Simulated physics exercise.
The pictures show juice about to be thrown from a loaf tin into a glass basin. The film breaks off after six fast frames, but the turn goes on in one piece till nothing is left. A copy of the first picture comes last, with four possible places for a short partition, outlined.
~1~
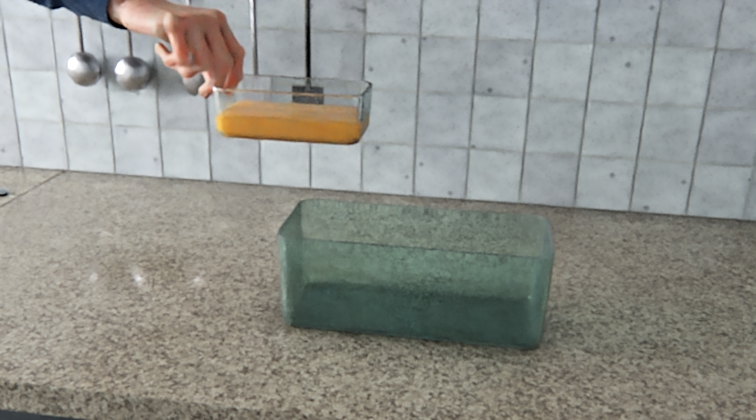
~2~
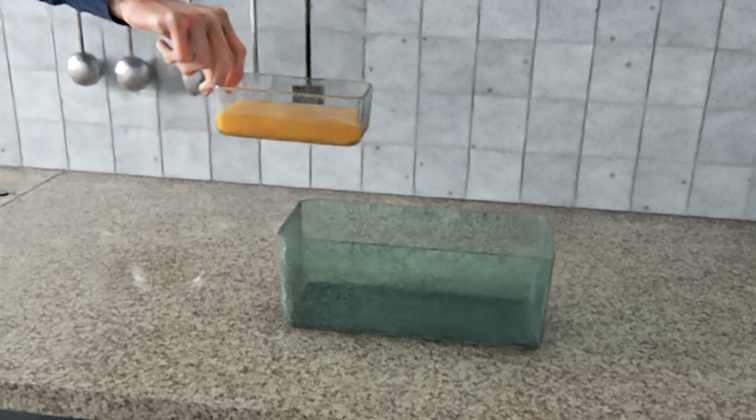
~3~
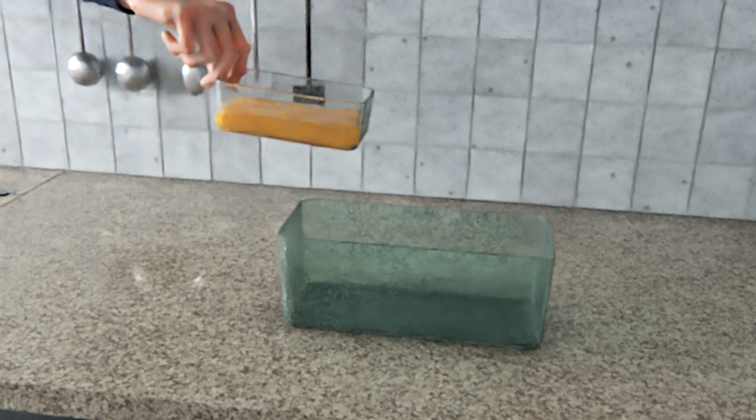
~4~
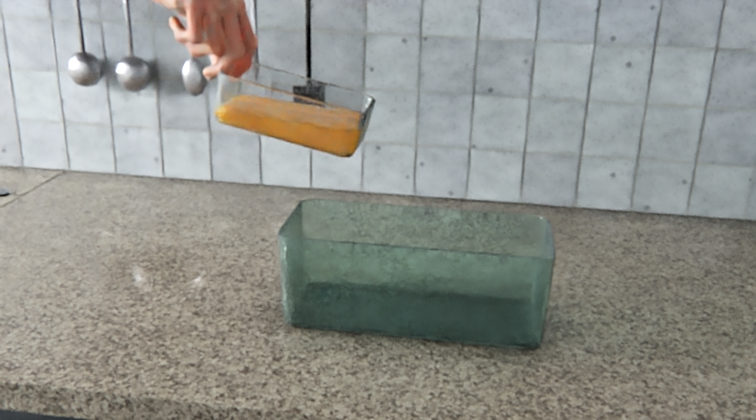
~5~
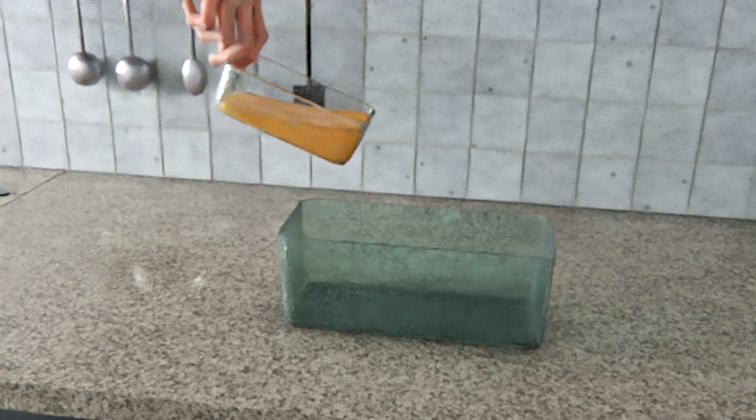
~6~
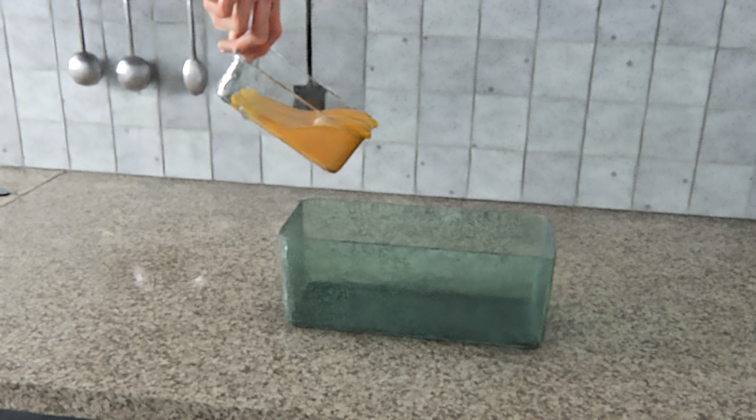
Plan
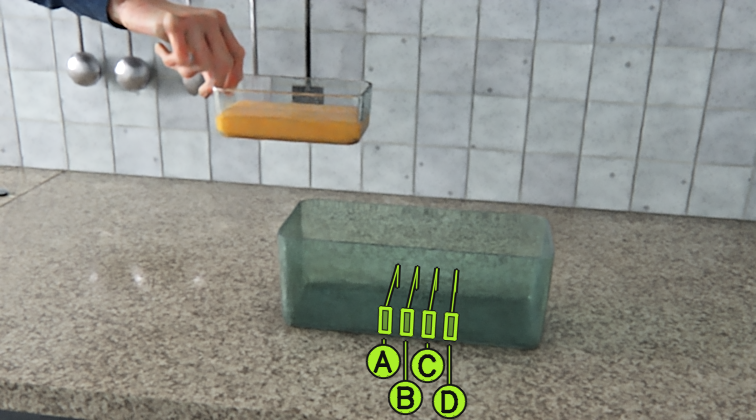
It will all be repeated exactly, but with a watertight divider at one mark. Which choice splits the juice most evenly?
A is best.
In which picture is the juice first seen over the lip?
In picture 6.
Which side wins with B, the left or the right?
More ends on the left.
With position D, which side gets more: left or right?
More ends on the left.
In lime, A at (383, 339); B at (405, 341); C at (427, 343); D at (449, 346).
If A is chosen, about 47 % ends left of the wall and 52 % right of it.
If B is chosen, about 75 % ends left of the wall and 24 % right of it.
If C is chosen, about 94 % ends left of the wall and 6 % right of it.
If D is chosen, about 94 % ends left of the wall and 5 % right of it.
